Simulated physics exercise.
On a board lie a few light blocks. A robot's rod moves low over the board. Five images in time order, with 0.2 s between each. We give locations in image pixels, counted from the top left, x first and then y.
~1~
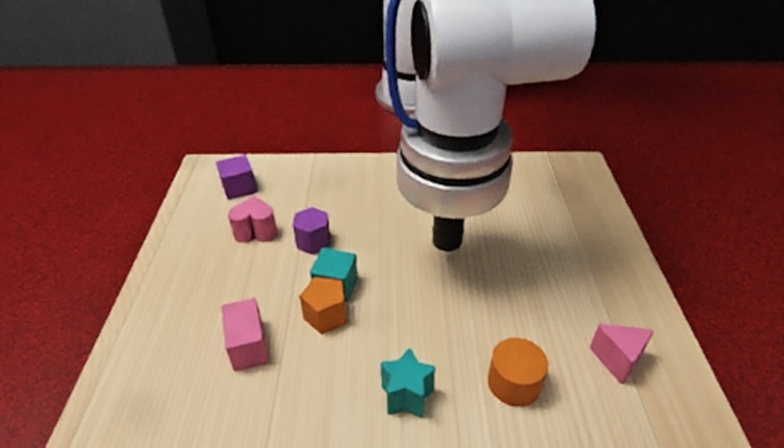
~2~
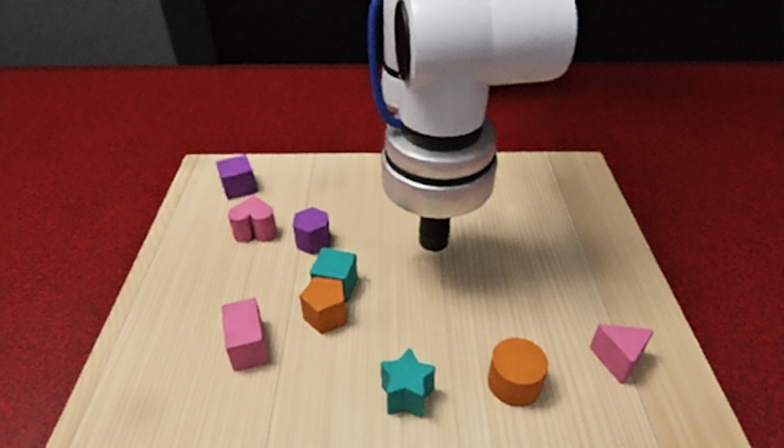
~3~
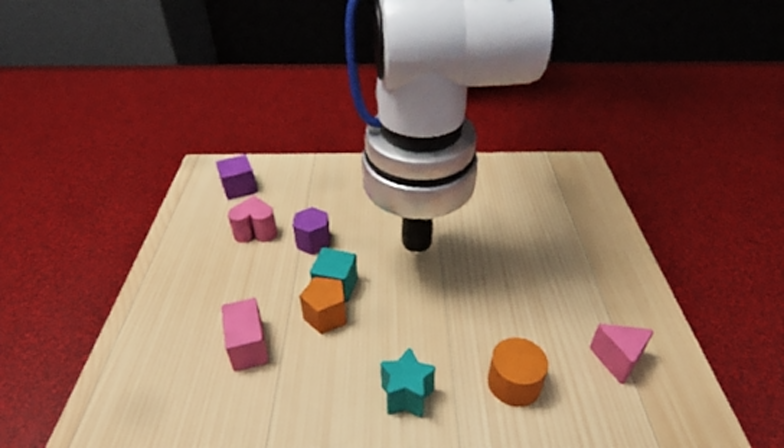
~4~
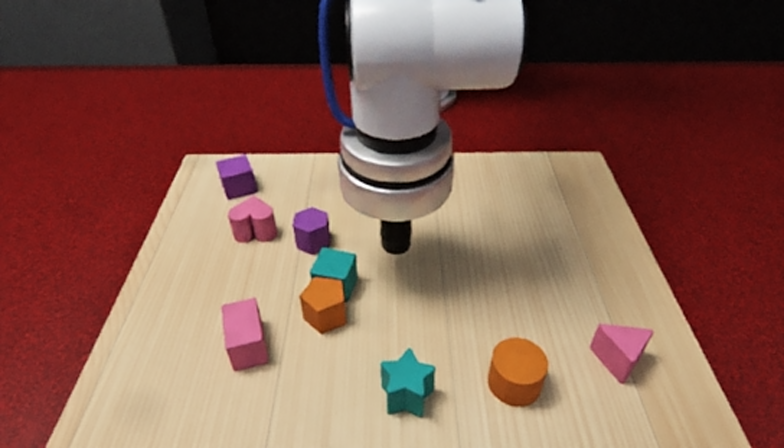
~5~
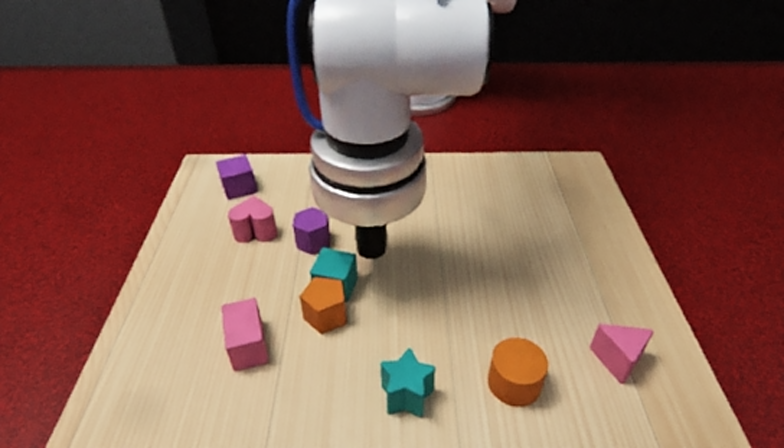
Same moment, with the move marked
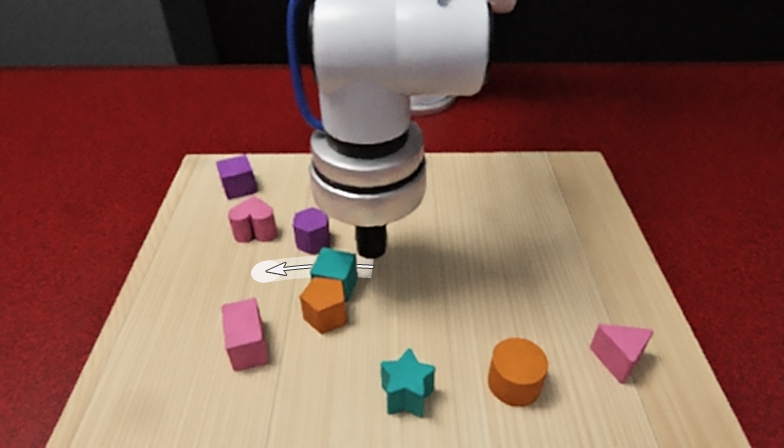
A robot arm moves its rod left above a wooden board of still, colourful blocks.
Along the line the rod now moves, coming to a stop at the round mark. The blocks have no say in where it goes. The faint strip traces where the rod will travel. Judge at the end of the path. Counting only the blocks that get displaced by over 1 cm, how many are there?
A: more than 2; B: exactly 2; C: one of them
C - one of them.
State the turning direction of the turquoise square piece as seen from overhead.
Spin direction: Counter-clockwise.
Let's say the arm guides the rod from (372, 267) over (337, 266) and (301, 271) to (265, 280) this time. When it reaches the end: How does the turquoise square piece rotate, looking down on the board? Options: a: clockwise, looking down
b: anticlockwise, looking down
b: Anticlockwise, looking down.
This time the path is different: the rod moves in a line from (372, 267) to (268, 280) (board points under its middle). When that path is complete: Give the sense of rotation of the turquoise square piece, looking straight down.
Counterclockwise rotation.
The line goes from (372, 267) via (320, 266), ending at (266, 271).
The first path, step by step. One third of the way, rod (334, 248); orange pentagon (321, 295); turquoise square piece (323, 266).
Two thirds of the way, rod (298, 250); orange pentagon (321, 296); turquoise square piece (320, 267), turned 20° anticlockwise.
At the end, rod (263, 254); purple hexagon unmoved; orange pentagon (321, 296); turquoise square piece (320, 267), turned 20° anticlockwise.
